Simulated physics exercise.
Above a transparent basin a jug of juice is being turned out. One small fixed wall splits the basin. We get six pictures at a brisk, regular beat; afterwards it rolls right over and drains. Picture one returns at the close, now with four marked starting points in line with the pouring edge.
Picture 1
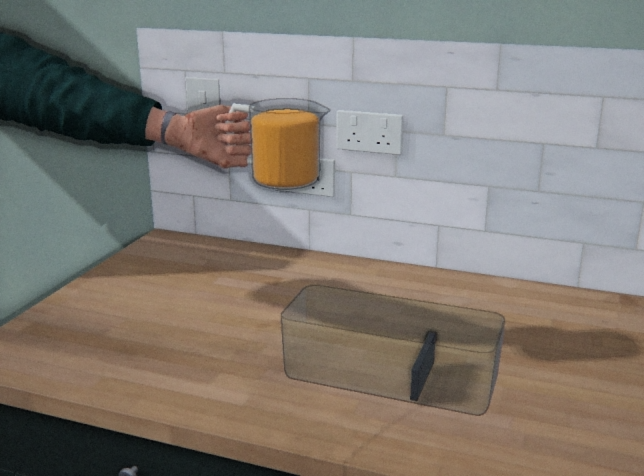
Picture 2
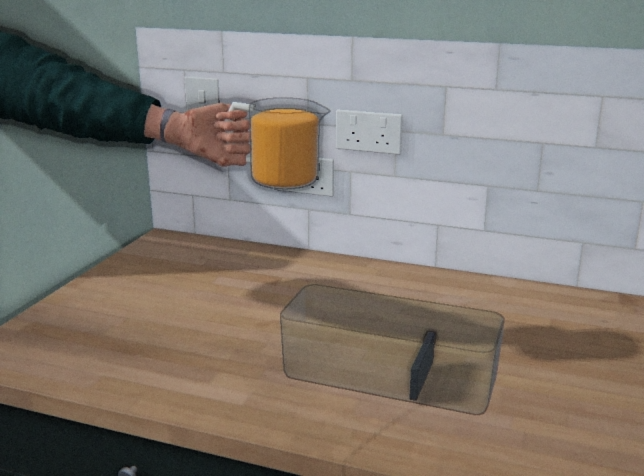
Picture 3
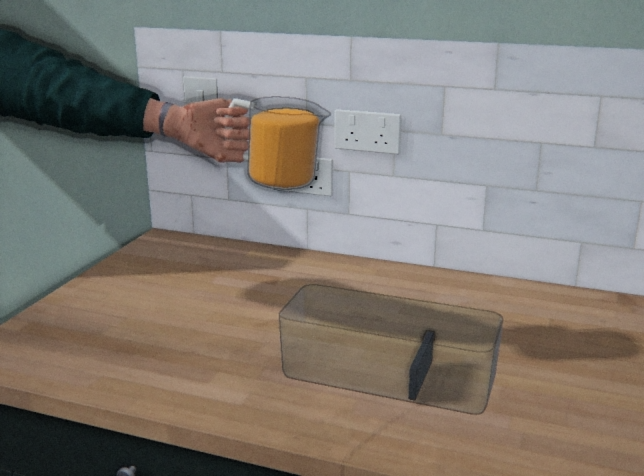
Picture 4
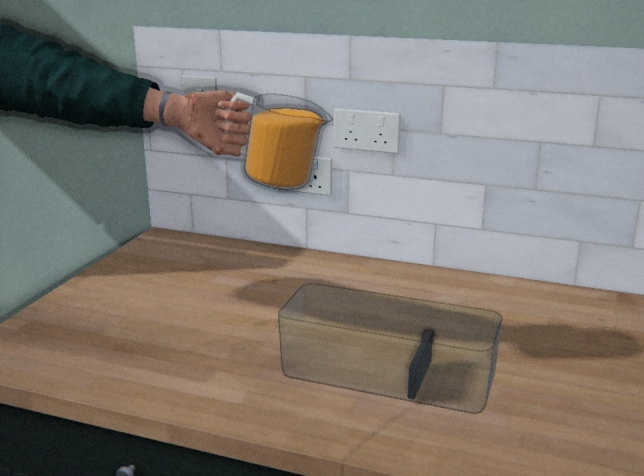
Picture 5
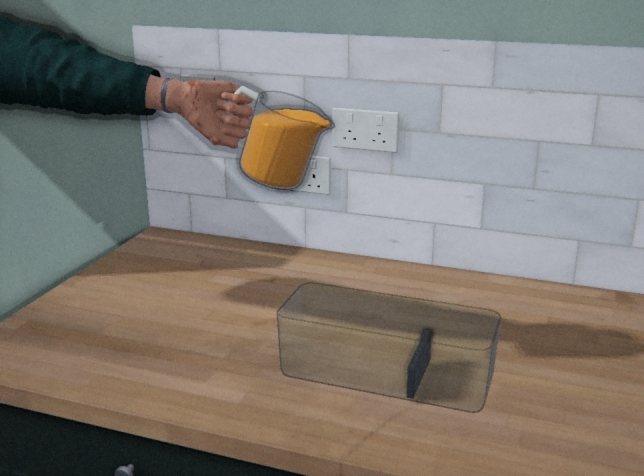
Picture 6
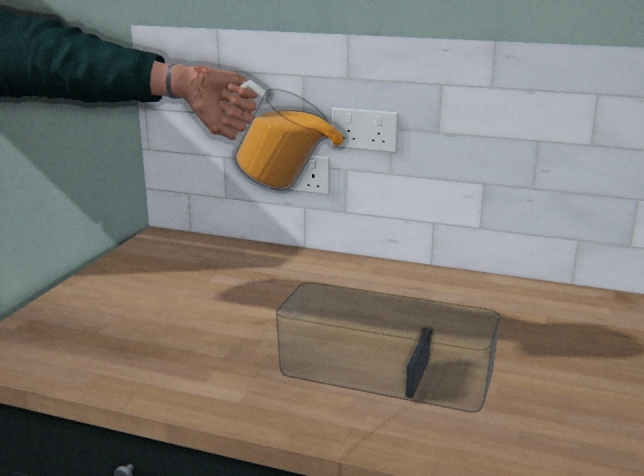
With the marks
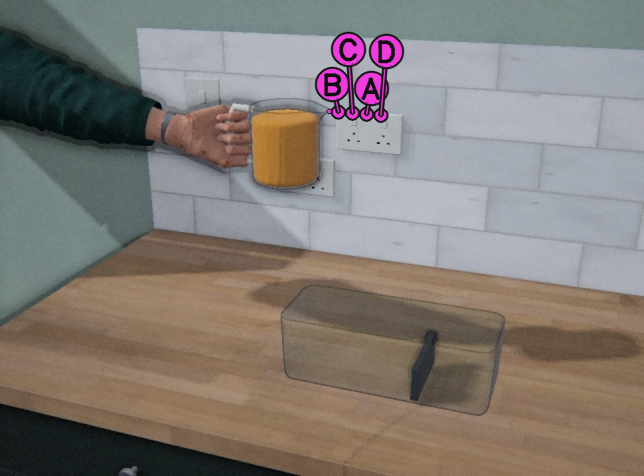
Hand tilting a jug of orange juice rightward above a clear basin on a wooden counter, juice beginning to leave the lip.
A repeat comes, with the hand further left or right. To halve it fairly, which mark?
A works best here.
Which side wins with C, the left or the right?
More ends on the left.
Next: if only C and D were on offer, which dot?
Dot D.
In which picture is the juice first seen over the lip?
In picture 6.
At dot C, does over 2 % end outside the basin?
Yes.
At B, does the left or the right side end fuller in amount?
More ends on the left.
In magenta, A at (366, 114); B at (338, 112); C at (352, 113); D at (380, 115).
If A is chosen, about 51 % ends left of the wall and 46 % right of it; 4 % is lost outside.
If B is chosen, about 91 % ends left of the wall and 3 % right of it; 6 % is lost outside.
If C is chosen, about 81 % ends left of the wall and 11 % right of it; 8 % is lost outside.
If D is chosen, about 28 % ends left of the wall and 69 % right of it; 3 % is lost outside.
